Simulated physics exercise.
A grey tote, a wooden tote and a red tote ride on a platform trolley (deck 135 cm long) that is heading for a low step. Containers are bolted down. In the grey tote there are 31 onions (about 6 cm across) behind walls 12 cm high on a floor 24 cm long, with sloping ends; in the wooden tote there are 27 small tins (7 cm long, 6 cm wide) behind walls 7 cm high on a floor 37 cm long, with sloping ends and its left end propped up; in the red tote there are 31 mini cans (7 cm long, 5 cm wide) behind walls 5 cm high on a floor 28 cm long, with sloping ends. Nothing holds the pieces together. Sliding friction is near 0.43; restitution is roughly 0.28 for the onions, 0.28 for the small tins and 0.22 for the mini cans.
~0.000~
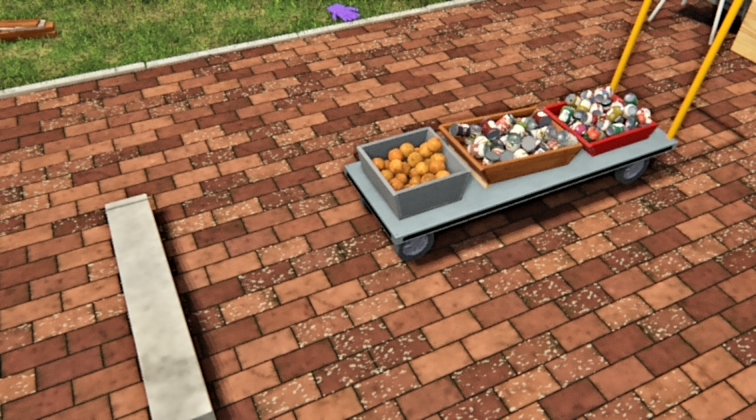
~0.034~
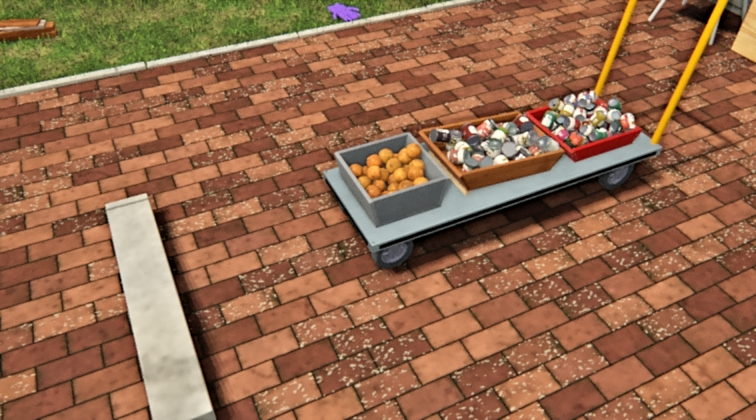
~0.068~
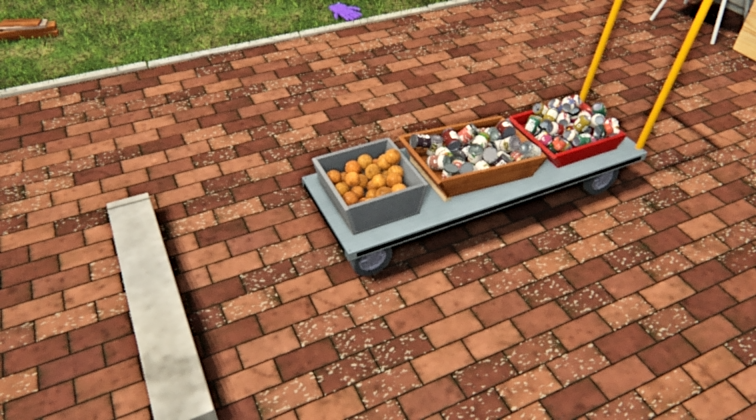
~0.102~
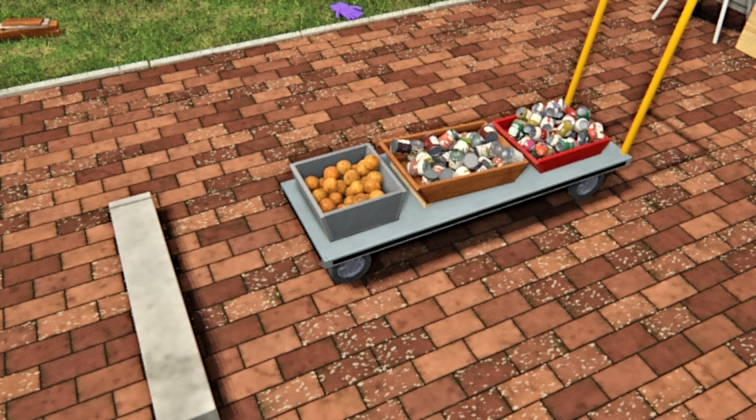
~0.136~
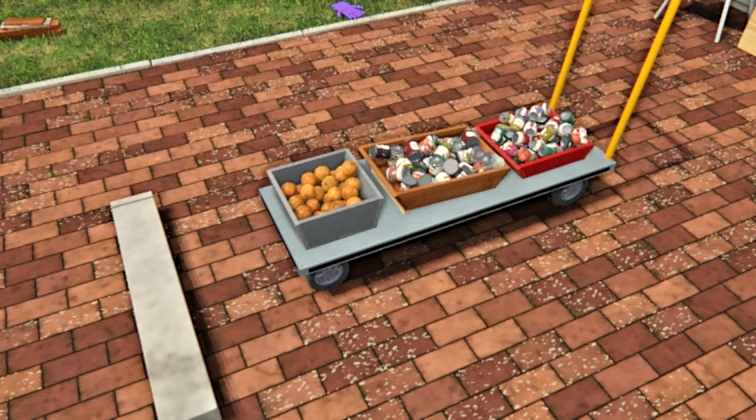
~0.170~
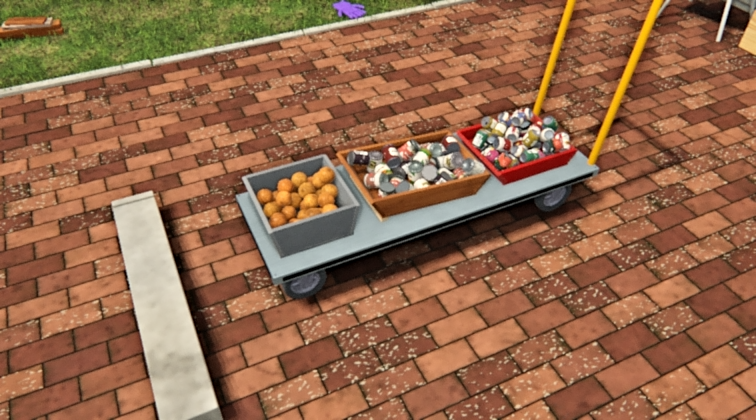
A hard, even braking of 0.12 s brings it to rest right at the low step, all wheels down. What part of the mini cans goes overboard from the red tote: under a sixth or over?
The red tote loses more than a sixth of its mini cans.
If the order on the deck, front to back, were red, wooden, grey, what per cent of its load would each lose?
Then grey tote 10, wooden tote 20, red tote 50 per cent.
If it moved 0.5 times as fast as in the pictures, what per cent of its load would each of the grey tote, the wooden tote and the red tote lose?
In that case grey tote 0, wooden tote 0, red tote 0 per cent.
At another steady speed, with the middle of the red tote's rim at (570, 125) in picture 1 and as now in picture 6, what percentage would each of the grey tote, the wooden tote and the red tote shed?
In that case grey tote 0, wooden tote 0, red tote 10 per cent.
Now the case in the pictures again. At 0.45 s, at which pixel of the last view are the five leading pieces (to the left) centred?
Near (170, 232).
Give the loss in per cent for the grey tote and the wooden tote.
About: Grey tote 5, wooden tote 20 per cent.
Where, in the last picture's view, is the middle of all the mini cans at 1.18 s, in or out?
Near (423, 170).
After 0.23 s, it begins to slow.
After 0.33 s, the grey tote has all 31, the wooden tote has all 27 and the red tote has all 31.
After 0.45 s, the grey tote is down by 1 of 31, the wooden tote is down by 2 of 27 and the red tote is down by 6 of 31.
After 0.68 s, the grey tote is down by 1 of 31, the wooden tote is down by 6 of 27 and the red tote is down by 10 of 31.
When it is over (at 1.18 s), the grey tote is down by 1 of 31, the wooden tote is down by 6 of 27 and the red tote is down by 11 of 31. Asked share, 11 of 31, 35 per cent.
